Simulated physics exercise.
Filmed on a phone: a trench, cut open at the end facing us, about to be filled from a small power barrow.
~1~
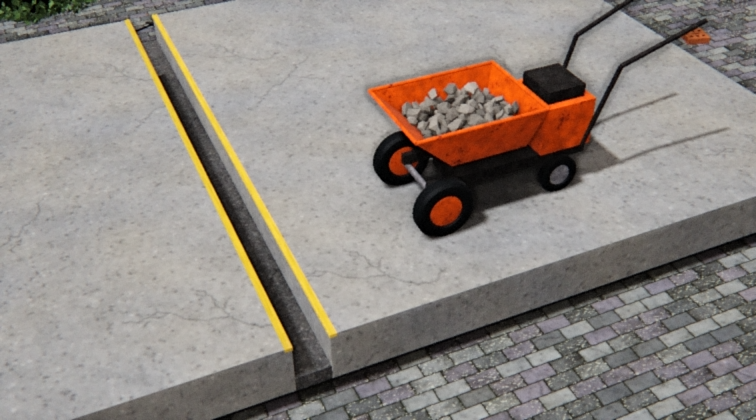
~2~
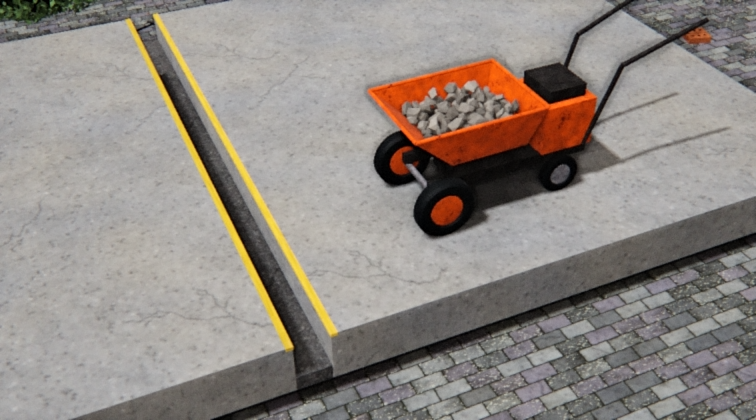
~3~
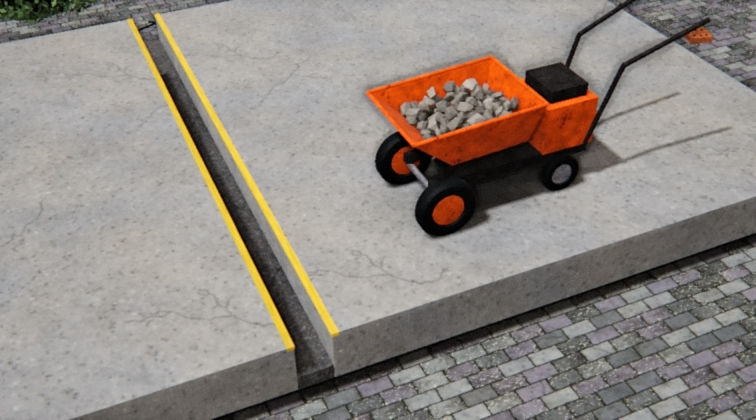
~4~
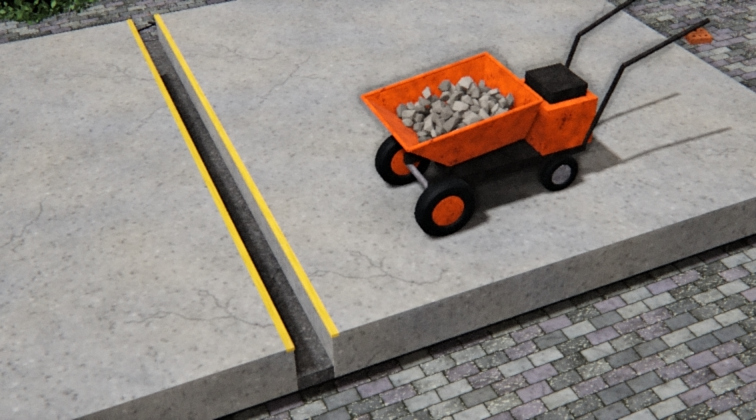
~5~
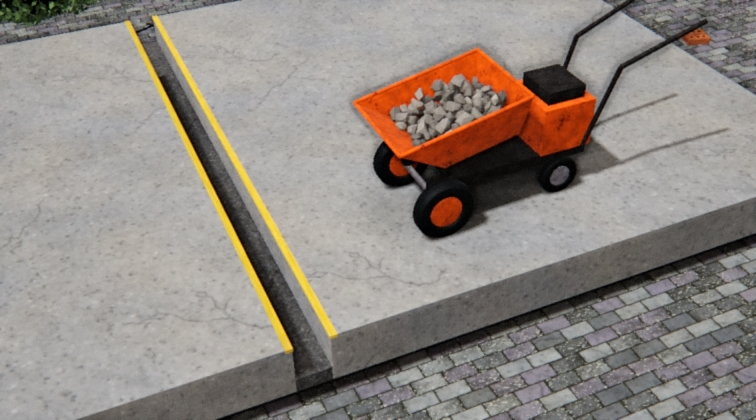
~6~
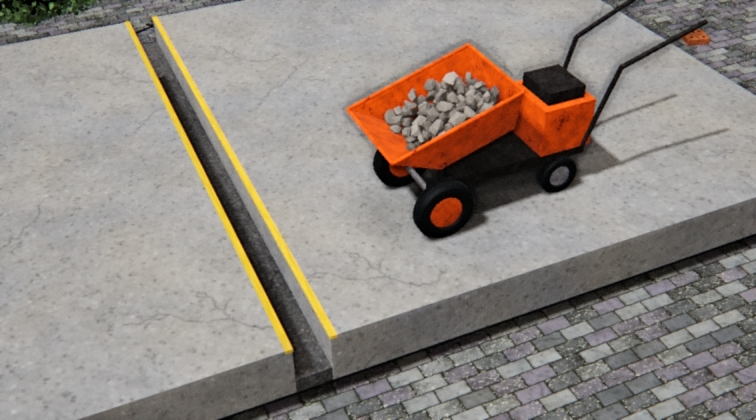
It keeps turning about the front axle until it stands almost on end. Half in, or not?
The trench ends with less than half of it.
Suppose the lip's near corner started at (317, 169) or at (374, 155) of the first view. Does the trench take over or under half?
First not half, then over half.
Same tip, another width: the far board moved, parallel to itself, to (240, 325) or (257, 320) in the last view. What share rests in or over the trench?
About 20 and 20 per cent.
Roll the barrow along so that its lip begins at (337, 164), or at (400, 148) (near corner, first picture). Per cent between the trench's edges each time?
Near 50 % and 40 %.
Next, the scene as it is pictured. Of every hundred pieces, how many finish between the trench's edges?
Near 30 %.
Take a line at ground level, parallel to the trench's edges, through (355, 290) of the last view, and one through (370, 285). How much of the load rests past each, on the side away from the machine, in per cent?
About 70 and 90 per cent.
Just after the last frame, skip tipped steeply; every one in the skip.
A moment on, skip tipped right over; the larger part in the skip; about a tenth short of the trench.
Further on, skip tipped right over; about a tenth in the skip; roughly two thirds short of the trench; roughly a quarter in or heaped over the trench.
When it is over, skip tipped right over; about a tenth in the skip; roughly half short of the trench; roughly a third in or heaped over the trench; not one beyond it.
